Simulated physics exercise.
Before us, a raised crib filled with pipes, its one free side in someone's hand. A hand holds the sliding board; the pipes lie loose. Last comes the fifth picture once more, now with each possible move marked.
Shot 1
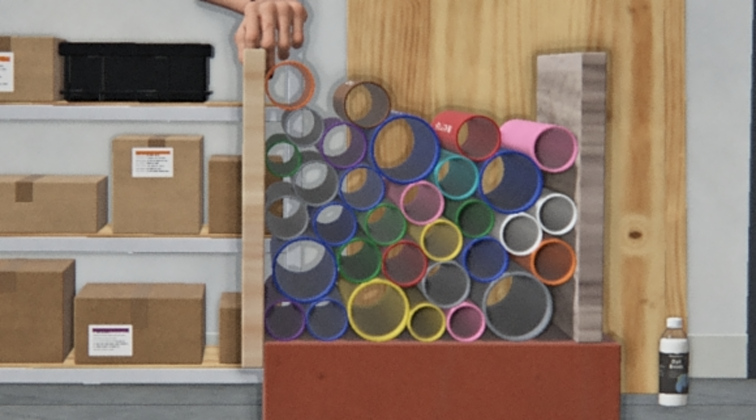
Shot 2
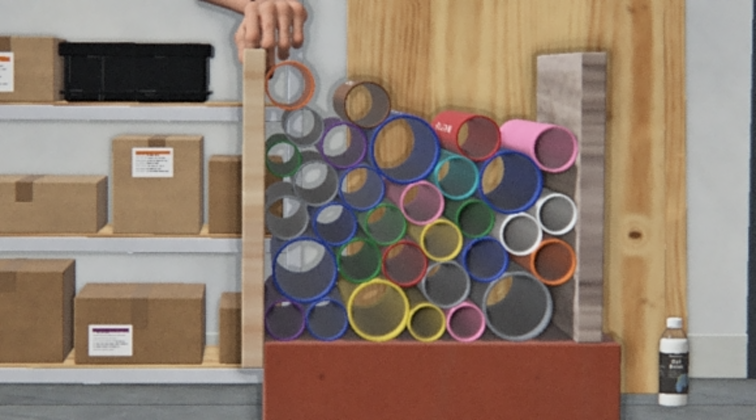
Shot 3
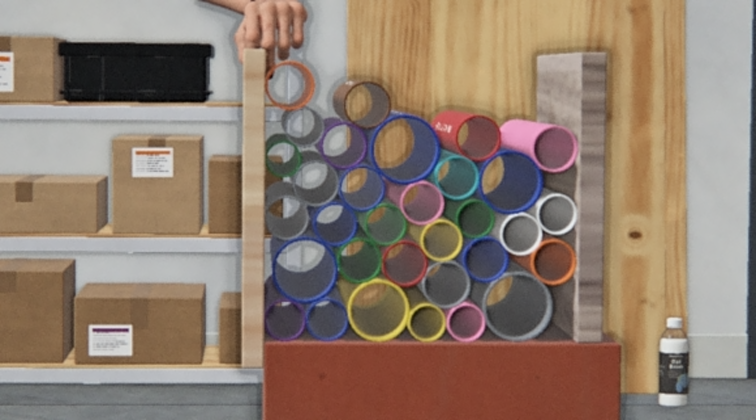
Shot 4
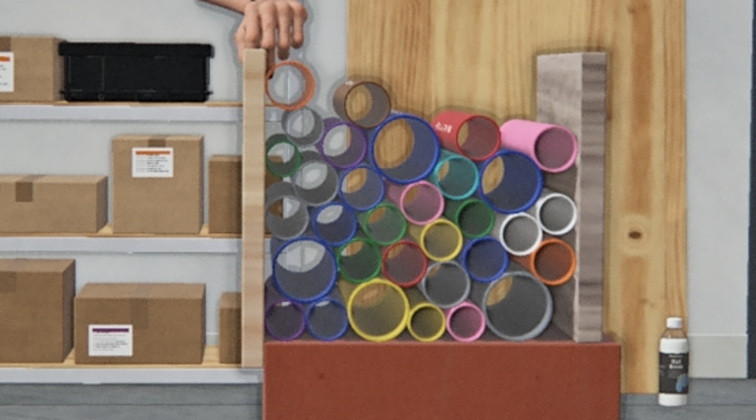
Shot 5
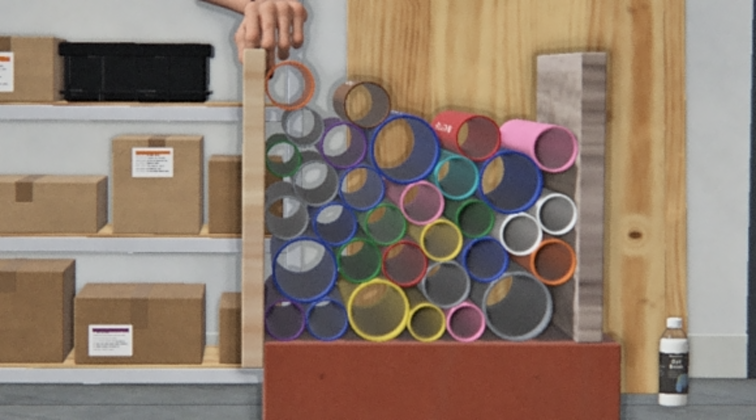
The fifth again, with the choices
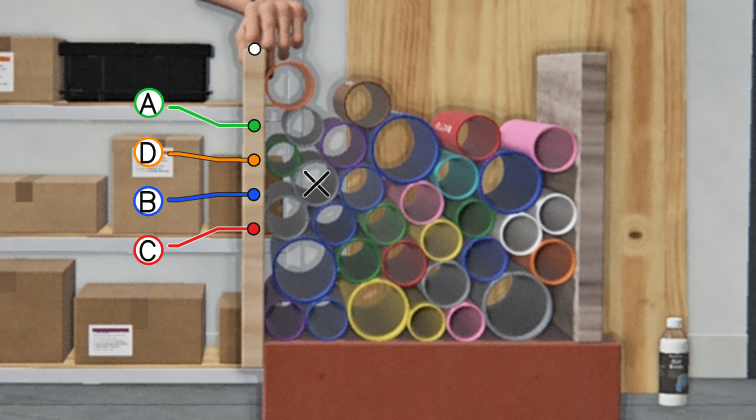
A hand rests on top of the pale upright board at the left of a raised crib, seen straight on in a storeroom with a wooden panel behind. Loose blue, grey, green, yellow, pink, red and white pipes lie stacked end-on above a reddish base, with boxes shelved at left and a bottle at right. Nothing visibly moves, and the camera stays still.
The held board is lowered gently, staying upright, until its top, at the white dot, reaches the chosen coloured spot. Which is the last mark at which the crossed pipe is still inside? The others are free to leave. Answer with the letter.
The last mark within the limit is C.
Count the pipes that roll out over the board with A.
It comes to none.
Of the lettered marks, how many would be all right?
Four of them.
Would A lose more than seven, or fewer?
At A, fewer than seven.
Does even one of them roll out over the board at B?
At B: Yes.
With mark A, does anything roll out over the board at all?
No.
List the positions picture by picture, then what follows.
The first picture shows side board (254, 197); a purple pipe (285, 320); a grey pipe (518, 307).
The second picture shows a grey pipe (518, 307); a blue pipe (335, 225).
The third picture shows a green pipe (386, 225); a blue pipe (362, 188).
The fourth picture shows a white pipe (557, 214).
The fifth picture shows side board (254, 197); a purple pipe (285, 320); a grey pipe (518, 307).
On the marked copy, A at (254, 125); B at (254, 194); C at (253, 229); D at (254, 160); the cross at (316, 184); the white dot at (255, 49).
With C. Early on, top of the board (266, 129).
Further on, top of the board (265, 220).
At the end, top of the board (265, 228), three out over the board, the crossed one still inside.
As for the rest, A keeps the crossed one inside; B keeps the crossed one inside; D keeps the crossed one inside.
